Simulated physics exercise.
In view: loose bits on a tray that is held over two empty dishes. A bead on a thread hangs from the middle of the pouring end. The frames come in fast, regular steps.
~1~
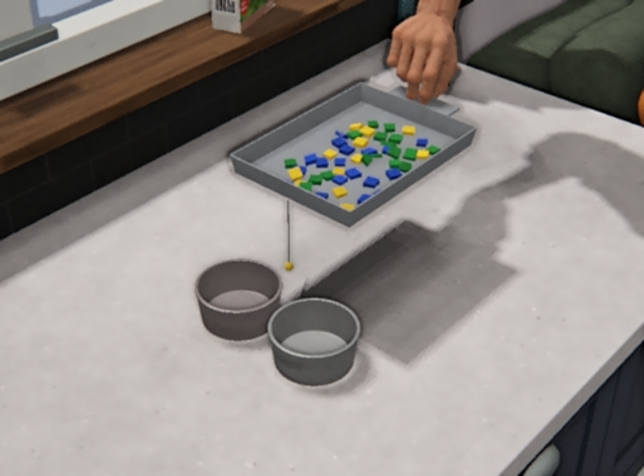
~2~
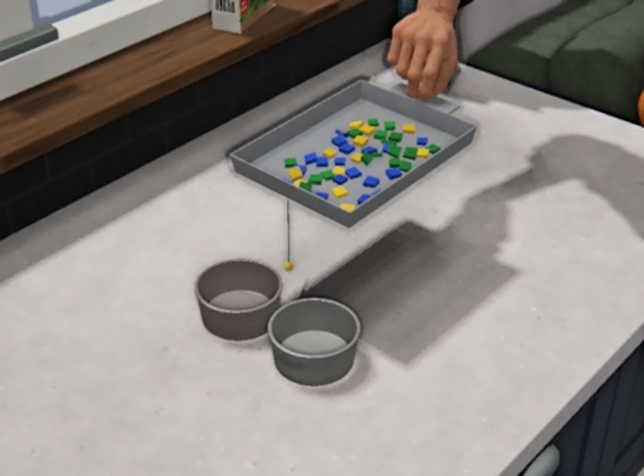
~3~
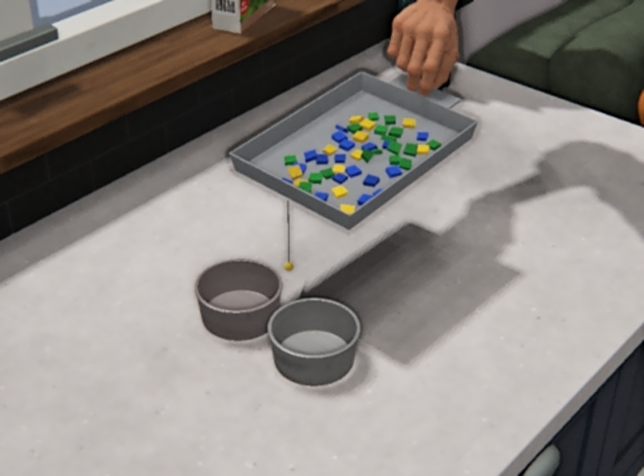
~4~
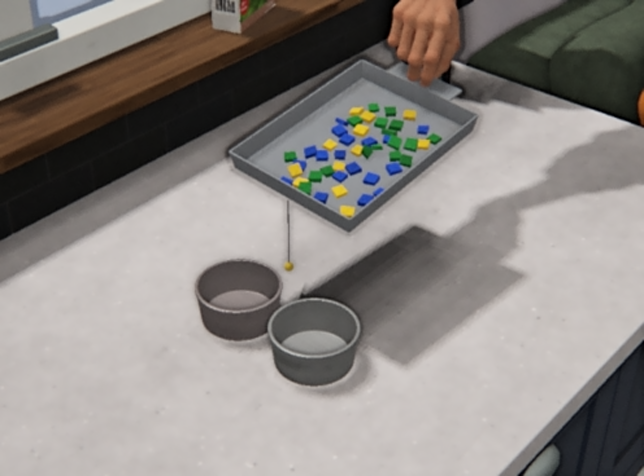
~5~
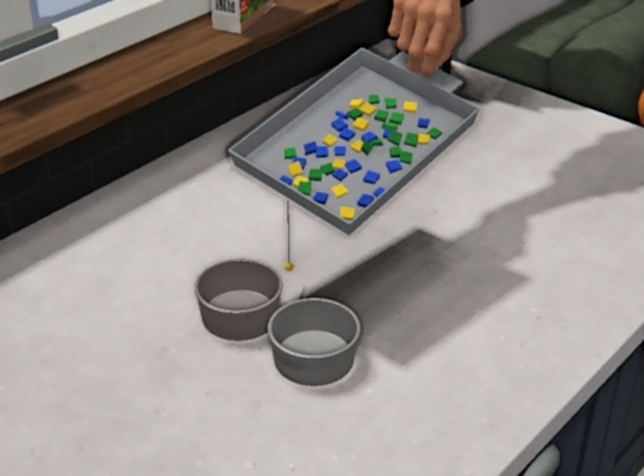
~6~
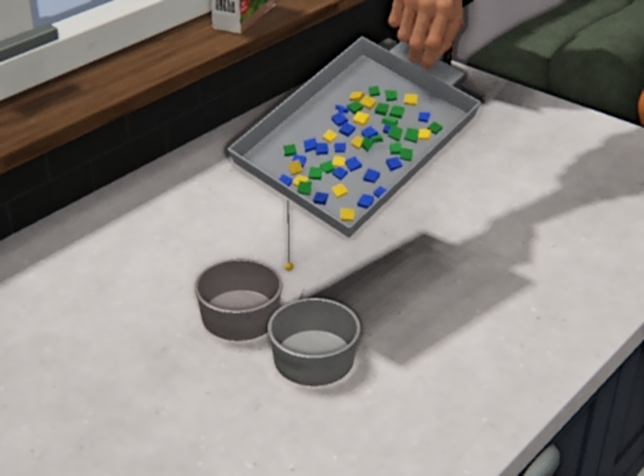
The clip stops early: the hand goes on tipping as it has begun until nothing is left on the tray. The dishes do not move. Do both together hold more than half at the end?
Caught overall: Less than half.
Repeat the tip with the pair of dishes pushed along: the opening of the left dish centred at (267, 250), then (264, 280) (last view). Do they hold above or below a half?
The first try: Most of it. The second: The larger part.
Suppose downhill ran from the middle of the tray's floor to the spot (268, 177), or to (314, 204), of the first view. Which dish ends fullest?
The first try: Left. The second: The right dish.
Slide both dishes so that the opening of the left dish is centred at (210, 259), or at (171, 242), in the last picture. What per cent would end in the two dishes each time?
Roughly 20 per cent, and 0 per cent.
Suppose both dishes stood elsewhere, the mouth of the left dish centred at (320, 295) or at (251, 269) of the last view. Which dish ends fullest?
The first try: The dish on the left. The second: Right.
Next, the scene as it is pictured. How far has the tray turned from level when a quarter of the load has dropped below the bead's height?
At some 110 degrees.
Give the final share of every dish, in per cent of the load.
The left dish has 0 per cent, the right dish has 40.
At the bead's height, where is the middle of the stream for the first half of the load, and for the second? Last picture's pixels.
At about (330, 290), then at (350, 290).
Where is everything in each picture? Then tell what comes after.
In the first frame, corners of the pouring end near (235, 155) and (350, 209), level; middle of the load near (358, 160), mosaic tiles; left dish near (210, 318); right dish near (285, 362); bead on its thread near (289, 267).
In the second frame, corners of the pouring end near (235, 154) and (350, 209), level; middle of the load near (358, 159).
In the third frame, corners of the pouring end near (234, 153) and (350, 212), tipped barely, lowest at the right corner; middle of the load near (358, 156).
In the fourth frame, corners of the pouring end near (234, 151) and (349, 216), tipped a little, lowest at the right corner; middle of the load near (359, 151).
In the fifth frame, corners of the pouring end near (234, 150) and (349, 220), tipped a little, lowest at the right corner; middle of the load near (359, 147).
In the sixth frame, corners of the pouring end near (233, 149) and (349, 224), tipped clearly, lowest at the right corner; middle of the load near (359, 143); left dish near (210, 318); right dish near (285, 362).
Shortly afterwards, tray tipped steeply; the whole lot on the tray.
Next, tray tipped past a quarter turn; the bulk on the tray; a little in the right dish; a little in the air.
Some moments later, tray tipped past a quarter turn; near a third in the right dish; near two thirds outside both; only a few in the air.
In the end, tray tipped past a quarter turn; near a third in the right dish; none at all in the left dish; near two thirds outside both; only a few in the air.
